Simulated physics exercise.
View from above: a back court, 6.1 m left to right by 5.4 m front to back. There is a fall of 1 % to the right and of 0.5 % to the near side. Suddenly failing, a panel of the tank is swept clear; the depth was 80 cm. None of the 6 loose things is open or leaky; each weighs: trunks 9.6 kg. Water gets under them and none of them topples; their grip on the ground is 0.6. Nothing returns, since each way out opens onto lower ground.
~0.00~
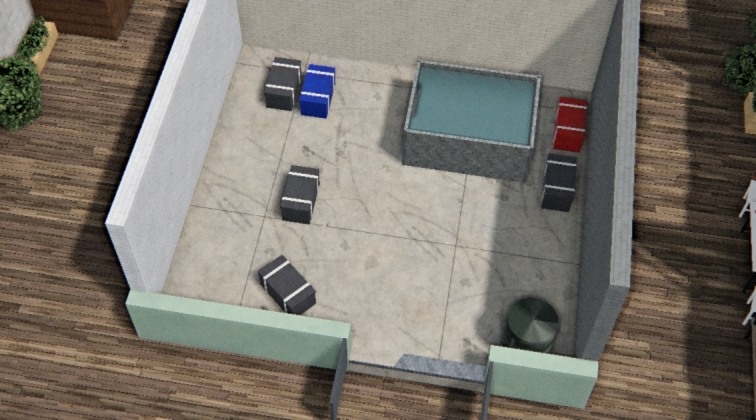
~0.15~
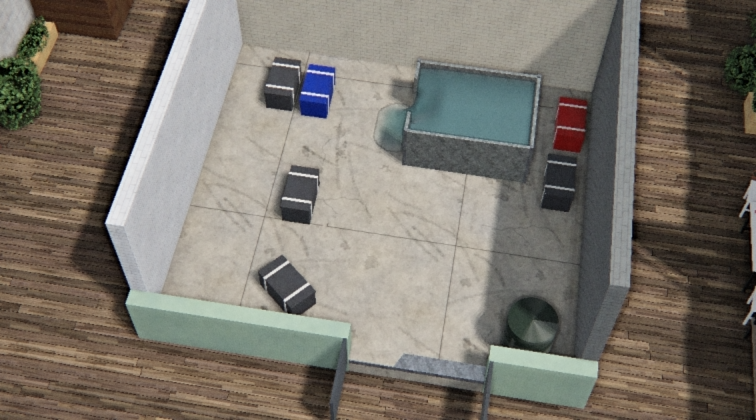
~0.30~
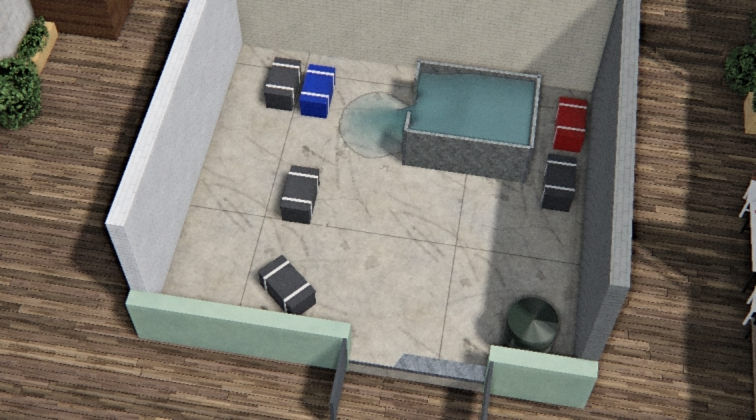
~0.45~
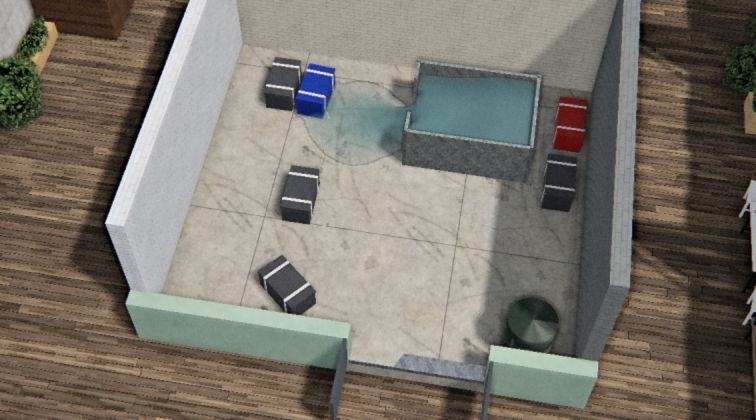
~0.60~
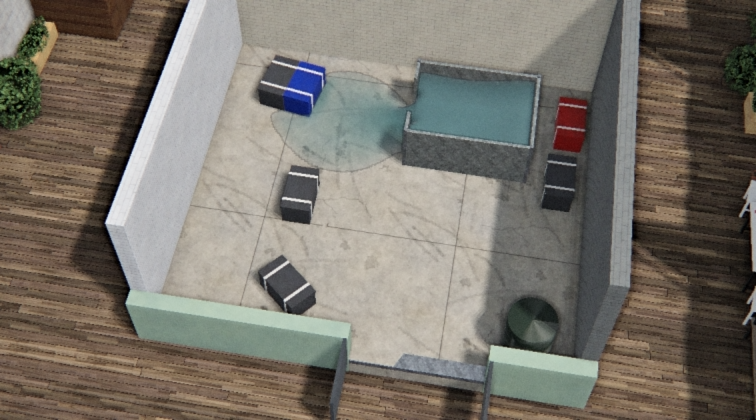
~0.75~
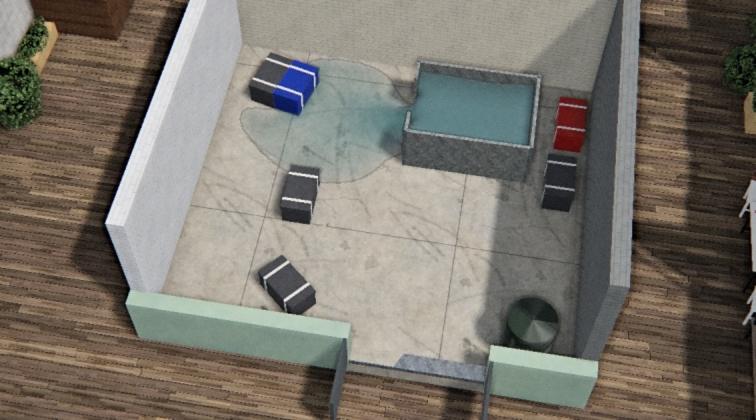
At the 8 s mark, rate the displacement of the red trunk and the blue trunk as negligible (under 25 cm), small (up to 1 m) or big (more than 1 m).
Red trunk - negligible, blue trunk - big.
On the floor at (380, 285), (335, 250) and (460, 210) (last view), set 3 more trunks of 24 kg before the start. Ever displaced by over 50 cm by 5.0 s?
Result, in listed order: Not exceeded / not exceeded / not exceeded.
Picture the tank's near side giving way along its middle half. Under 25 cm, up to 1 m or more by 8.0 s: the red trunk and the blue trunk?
In that case the red trunk slides a little, the blue trunk barely shifts.
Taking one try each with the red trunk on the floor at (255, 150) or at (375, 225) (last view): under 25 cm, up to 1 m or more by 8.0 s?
Try one, it is swept a long way; try two, it keeps its spot.
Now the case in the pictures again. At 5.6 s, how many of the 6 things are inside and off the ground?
At that time the total is 3.
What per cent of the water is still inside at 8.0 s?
Remaining: Approx. 96 per cent.
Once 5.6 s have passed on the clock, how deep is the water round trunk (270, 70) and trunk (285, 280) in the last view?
About 12 and 4 cm.
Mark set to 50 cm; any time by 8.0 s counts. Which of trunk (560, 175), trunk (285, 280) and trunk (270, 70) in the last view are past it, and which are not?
Within the limit, then beyond the limit, then beyond the limit.
After 1.6 s the red trunk is near (572, 117), 0.0 m from its start, aground; the blue trunk is near (266, 72), 0.9 m from its start, afloat; 0 of 6 are out; 2 afloat.
After 3.6 s the red trunk is near (572, 117), 0.0 m from its start, aground; the blue trunk is near (261, 93), 1.0 m from its start, afloat; 0 of 6 are out; 3 afloat.
After 5.6 s the red trunk is near (572, 117), 0.0 m from its start, aground; the blue trunk is near (253, 149), 1.7 m from its start, afloat; 0 of 6 are out; 3 afloat.
After 8.0 s the red trunk is near (572, 117), 0.0 m from its start, aground; the blue trunk is near (305, 269), 3.6 m from its start, afloat; 0 of 6 are out; 4 afloat.
